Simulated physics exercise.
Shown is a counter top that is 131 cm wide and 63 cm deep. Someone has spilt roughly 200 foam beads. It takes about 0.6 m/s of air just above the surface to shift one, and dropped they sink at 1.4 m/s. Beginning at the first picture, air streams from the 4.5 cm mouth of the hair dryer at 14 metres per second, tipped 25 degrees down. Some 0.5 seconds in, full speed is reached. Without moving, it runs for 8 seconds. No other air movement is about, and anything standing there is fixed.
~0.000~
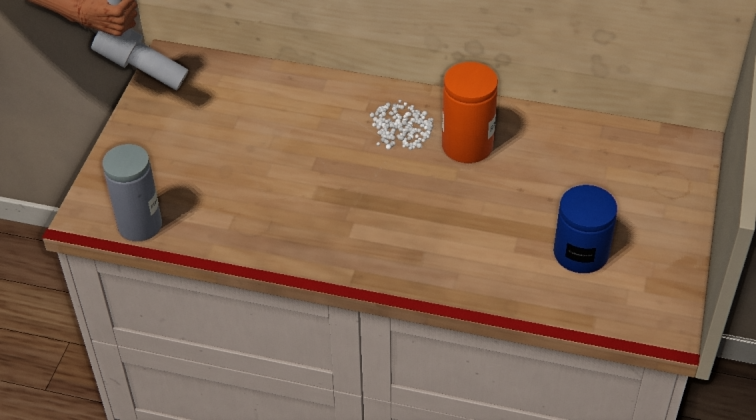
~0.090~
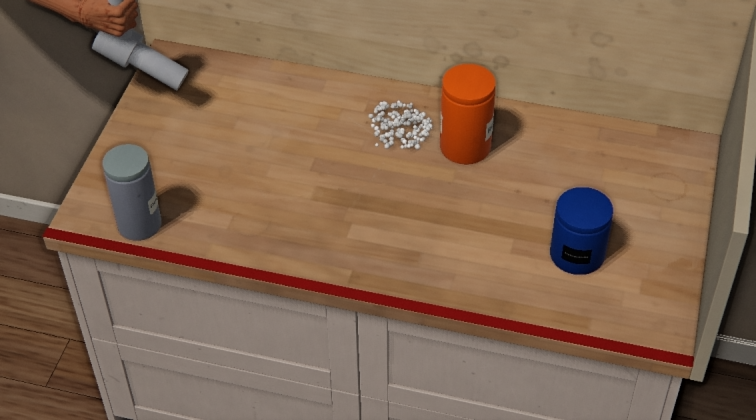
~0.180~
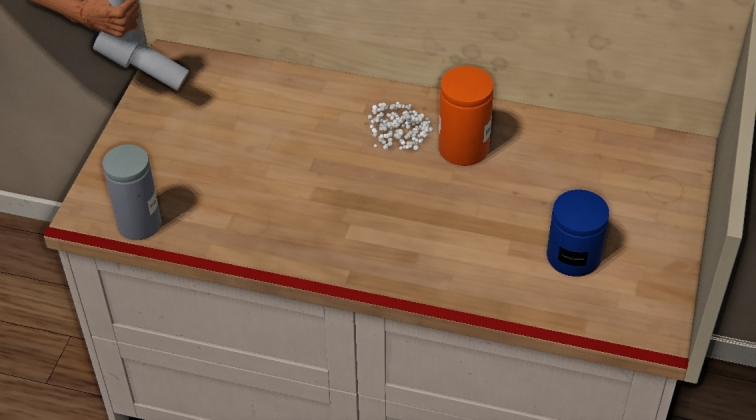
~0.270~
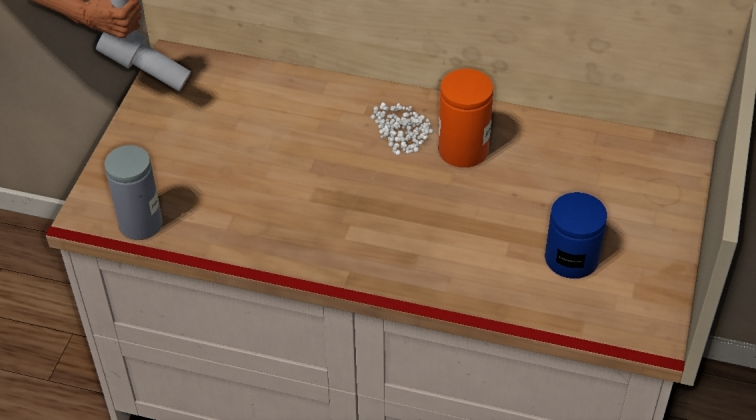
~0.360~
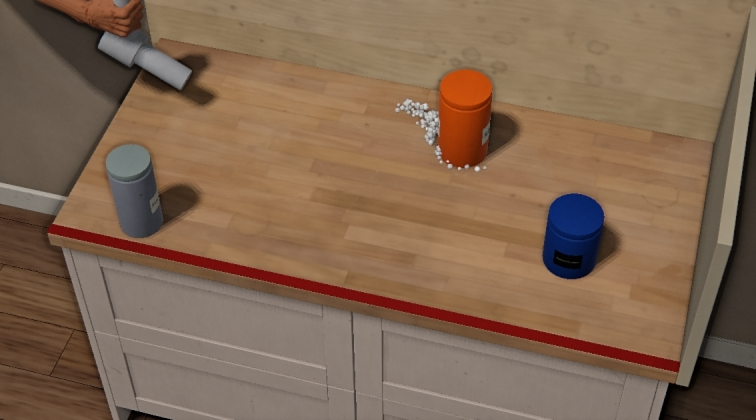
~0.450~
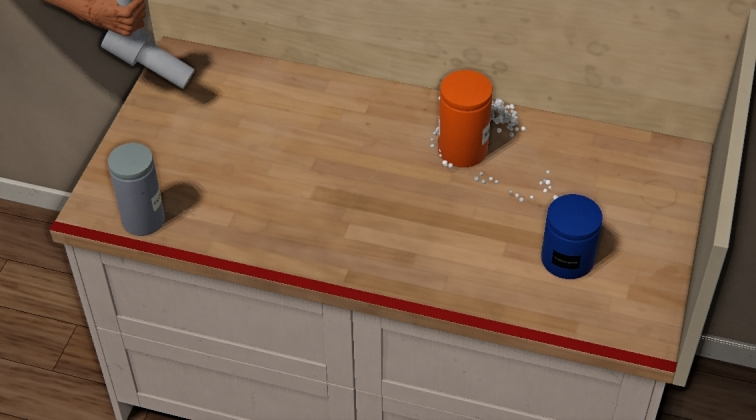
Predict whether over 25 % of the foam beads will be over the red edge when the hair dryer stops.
Short version: The quarter limit is kept at that edge.
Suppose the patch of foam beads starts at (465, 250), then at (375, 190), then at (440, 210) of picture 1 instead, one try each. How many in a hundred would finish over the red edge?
Results, one try each: 100 %, 100 %, 100 %.
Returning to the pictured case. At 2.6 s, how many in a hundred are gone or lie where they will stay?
5 %.
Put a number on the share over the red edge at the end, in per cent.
Roughly 10 percent at the end.
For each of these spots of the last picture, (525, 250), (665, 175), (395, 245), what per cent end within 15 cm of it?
0 %, 70 %, 0 %.
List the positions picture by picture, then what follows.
In the first frame, the middle of the foam beads is near (401, 127), none has stirred yet and the mouth of the hair dryer is at (183, 80).
In the second frame, the middle of the foam beads is near (399, 125), none has stirred yet and the red edge is centred on (353, 299).
In the third frame, the middle of the foam beads is near (398, 126), none has stirred yet, the top of a jar is at (467, 84) and the top of a jar is at (581, 210).
In the fourth frame, the middle of the foam beads is near (404, 128) and about 5 % have left their places.
In the fifth frame, the middle of the foam beads is near (437, 125), the farthest in sight from the hair dryer is at (485, 169) and about 95 % have left their places.
In the sixth frame, the middle of the foam beads is near (486, 118), the farthest in sight from the hair dryer is at (550, 188) and all have left their places.
After 1.6 s the count stands so, 6 % are over the red edge; the middle of those still in play is near (648, 174).
After 2.6 s the count stands so, 6 % are over the red edge; the middle of those still in play is near (644, 176).
After 4.4 s the count stands so, 9 % are over the red edge; the middle of those still in play is near (636, 172).
After 8.0 s, at the end, 10 % are over the red edge; the middle of those still in play is near (647, 169).
